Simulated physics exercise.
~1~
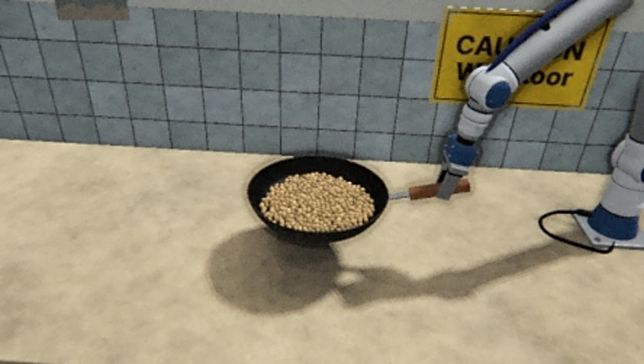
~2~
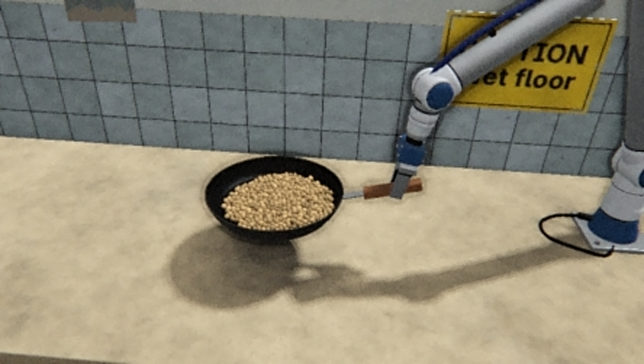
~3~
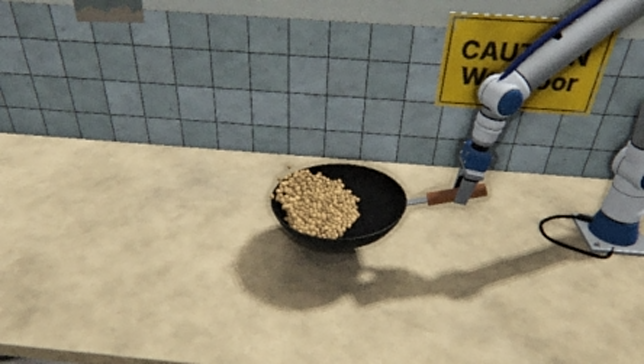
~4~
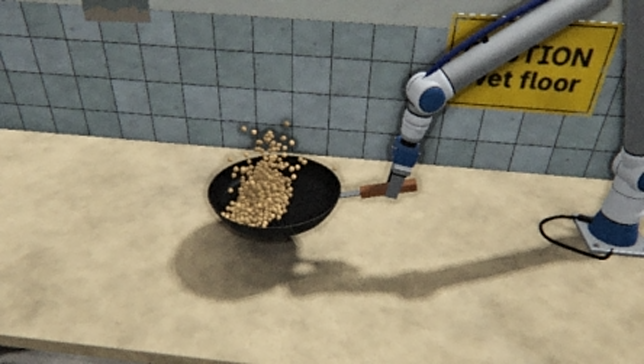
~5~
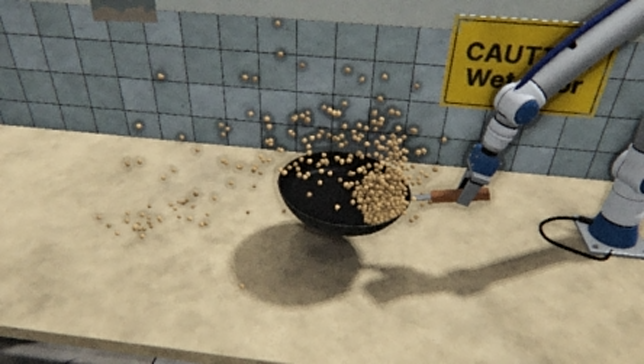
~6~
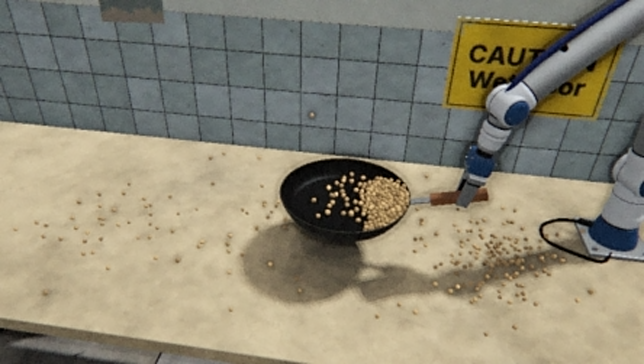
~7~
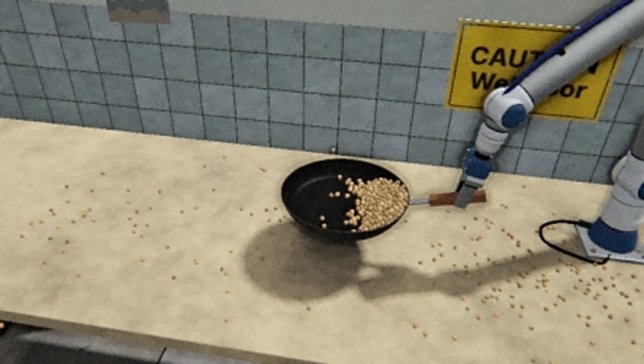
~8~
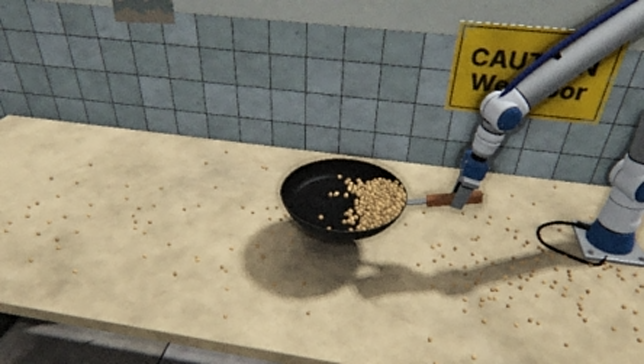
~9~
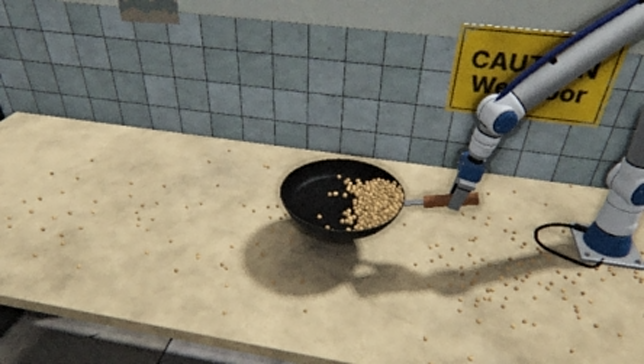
A black frying pan heaped with tan chickpeas hovers over a pale countertop, gripped by a white and blue robot arm at the right, before grey-blue wall tiles and a yellow caution sign. Seen from slightly above, the view drifts gently sideways. The arm moves the pan left, then back right, and the chickpeas bunch at its left side. It pushes left again and they leap up at the rim, then pulls right, flinging many into the air. They scatter across the counter on both sides, while the rest settle near the handle as the pan stays still.
